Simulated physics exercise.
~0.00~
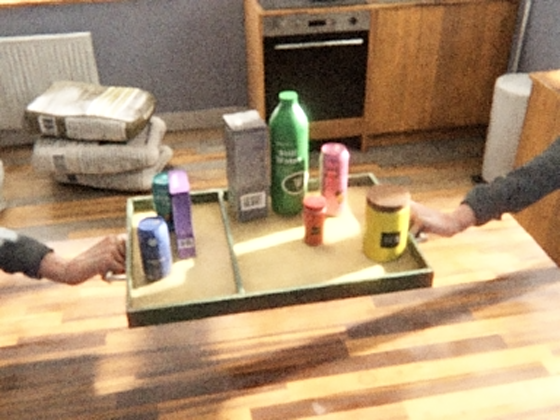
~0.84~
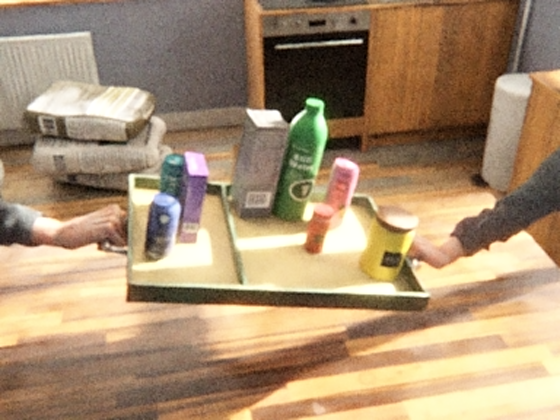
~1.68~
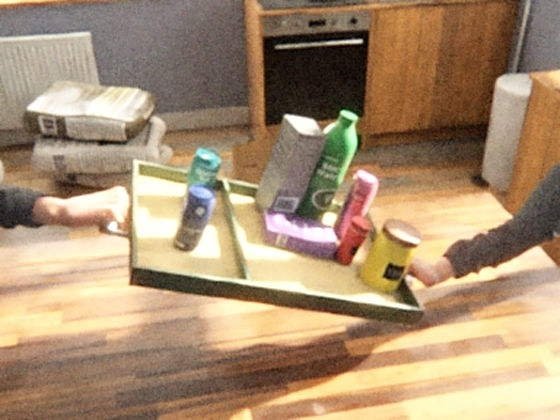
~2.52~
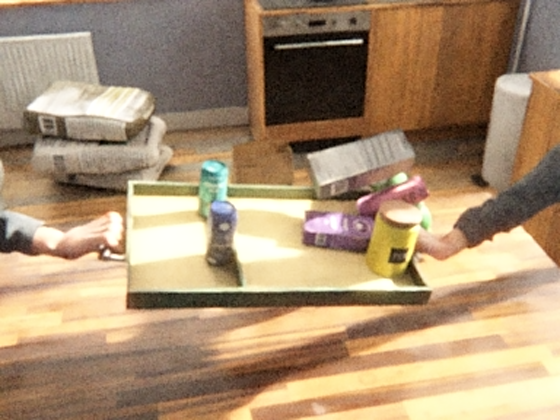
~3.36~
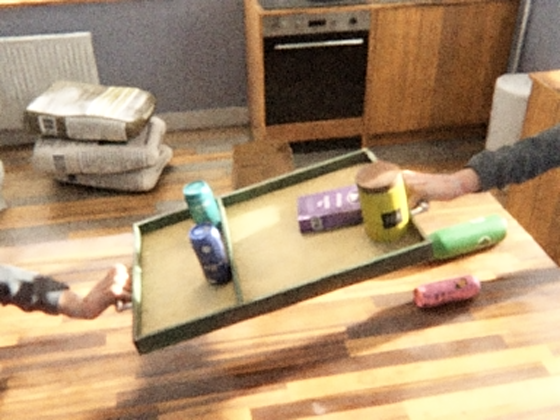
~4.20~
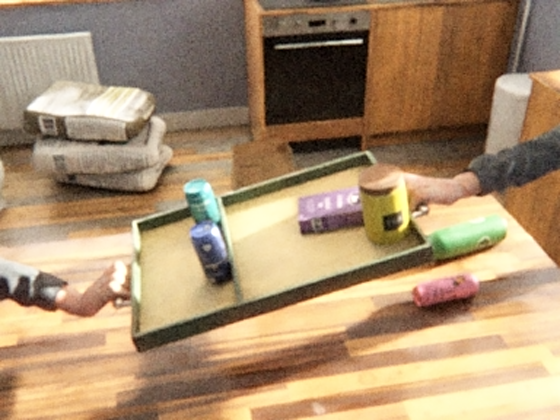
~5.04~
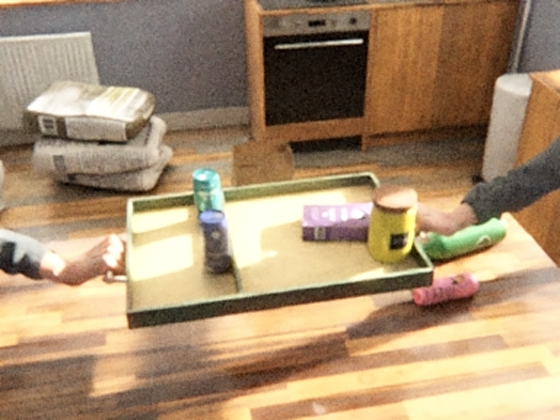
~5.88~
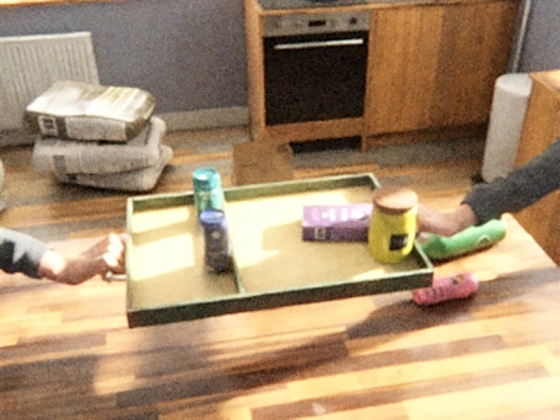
In a kitchen, two hands tilt a tray both ways, toppling items and spilling some.
